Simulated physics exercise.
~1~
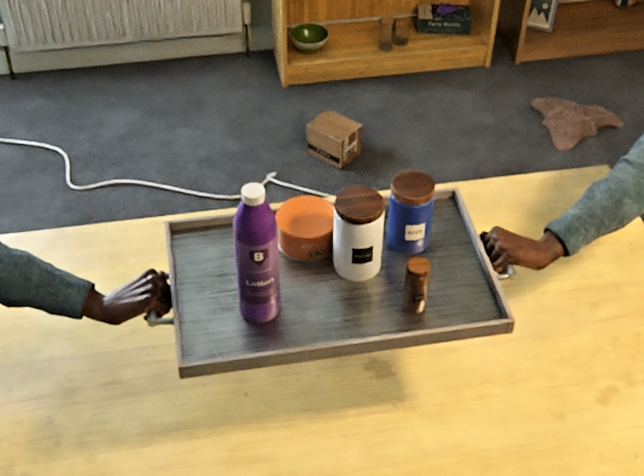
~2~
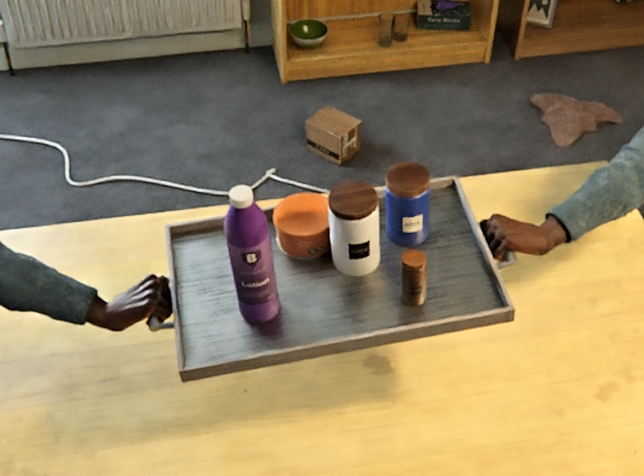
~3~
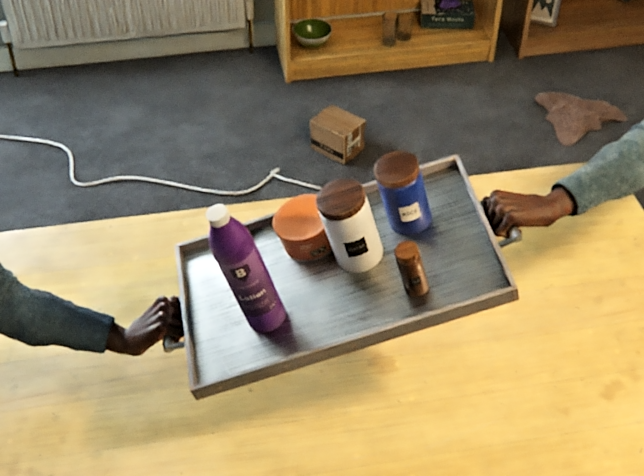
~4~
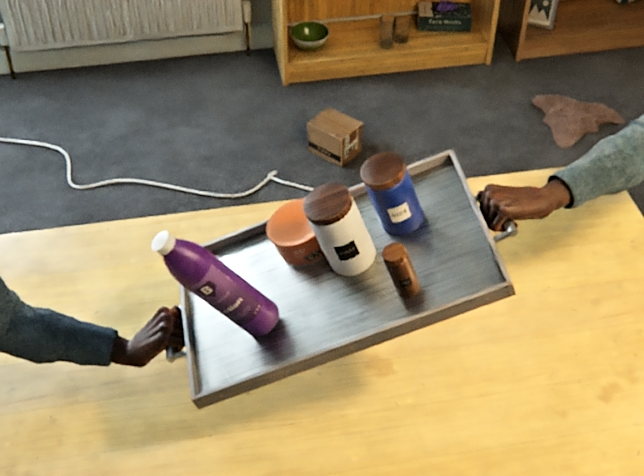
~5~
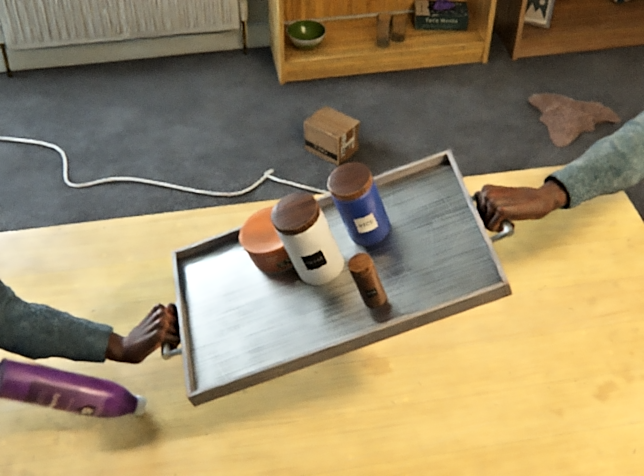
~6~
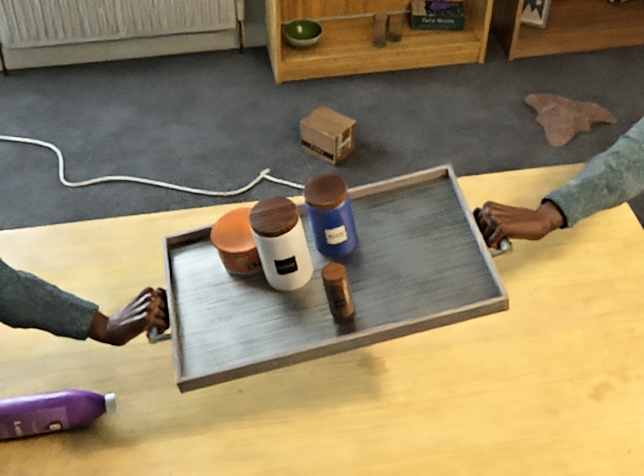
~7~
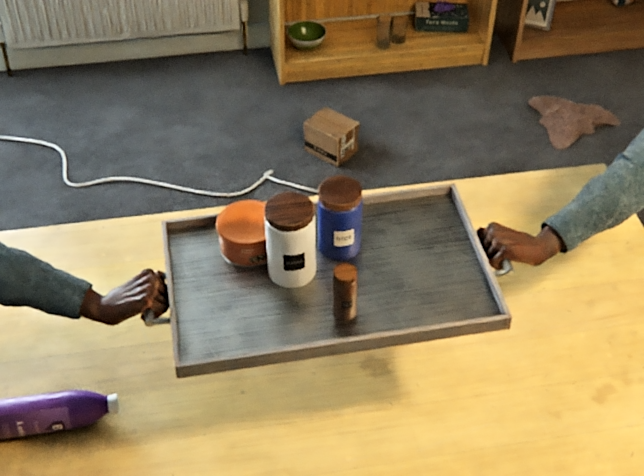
In this clip, two hands tilt a tray left edge down, and a purple bottle topples off onto the table while an orange tub, white and blue jars and a brown shaker slide left; the tray is levelled with those four still upright on it.
